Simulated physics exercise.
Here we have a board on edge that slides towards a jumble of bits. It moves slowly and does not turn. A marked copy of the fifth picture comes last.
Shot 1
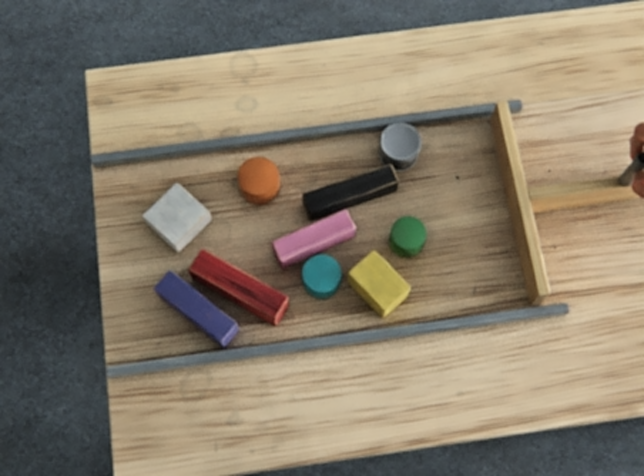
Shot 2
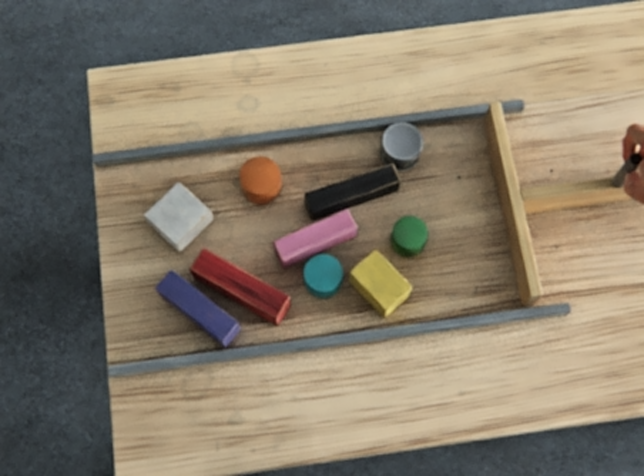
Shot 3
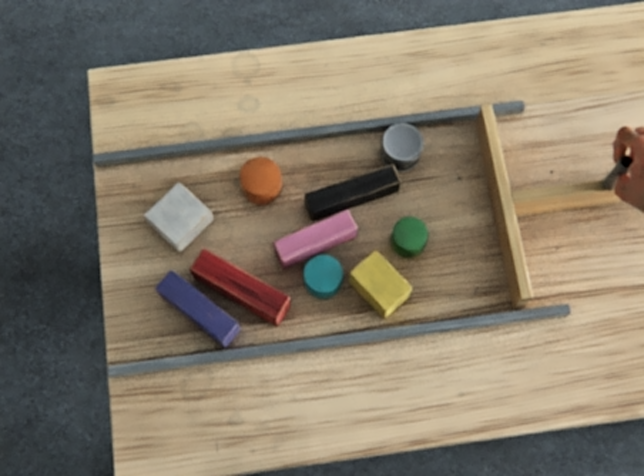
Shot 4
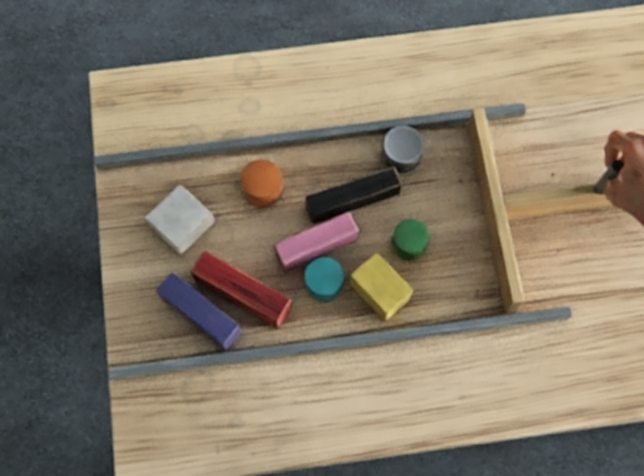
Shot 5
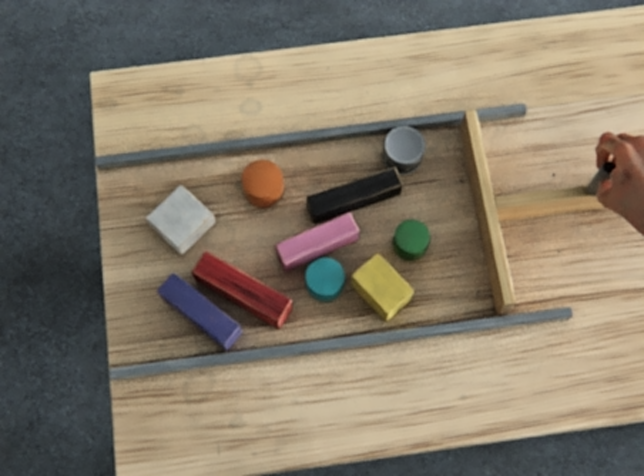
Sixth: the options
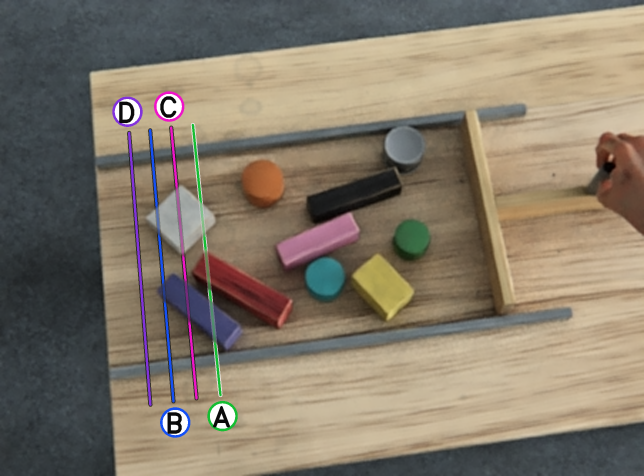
A hand slowly slides an upright wooden board left towards a jumble of coloured pieces.
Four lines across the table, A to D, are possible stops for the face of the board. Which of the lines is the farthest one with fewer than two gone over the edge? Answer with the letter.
Line A.
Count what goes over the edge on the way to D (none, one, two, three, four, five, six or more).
By then, six or more.
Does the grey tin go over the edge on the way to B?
By then, no.
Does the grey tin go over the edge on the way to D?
By then, no.
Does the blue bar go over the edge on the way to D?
By then, yes.
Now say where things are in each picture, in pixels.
The first picture shows white block (177, 218); orange tin (259, 180); green tin (408, 237).
The second picture shows board (516, 196); grey tin (402, 147).
The third picture shows board (507, 198); black stick (352, 193).
The fourth picture shows board (498, 202); red stick (241, 290).
The fifth picture shows board (490, 203); pink stick (318, 242); white block (181, 220); orange tin (263, 183).
On the marked copy, A at (206, 254); B at (161, 259); C at (183, 257); D at (139, 262).
Taking A. A third of the way, board (388, 216); grey tin (349, 157); yellow block (364, 291).
Two thirds of the way, board (287, 229); blue bar (174, 315); red stick (201, 305).
When it is over, board (207, 240); blue bar over the edge; white block (111, 230); one fallen.
As for the rest, B drops three; C drops three; D drops seven.
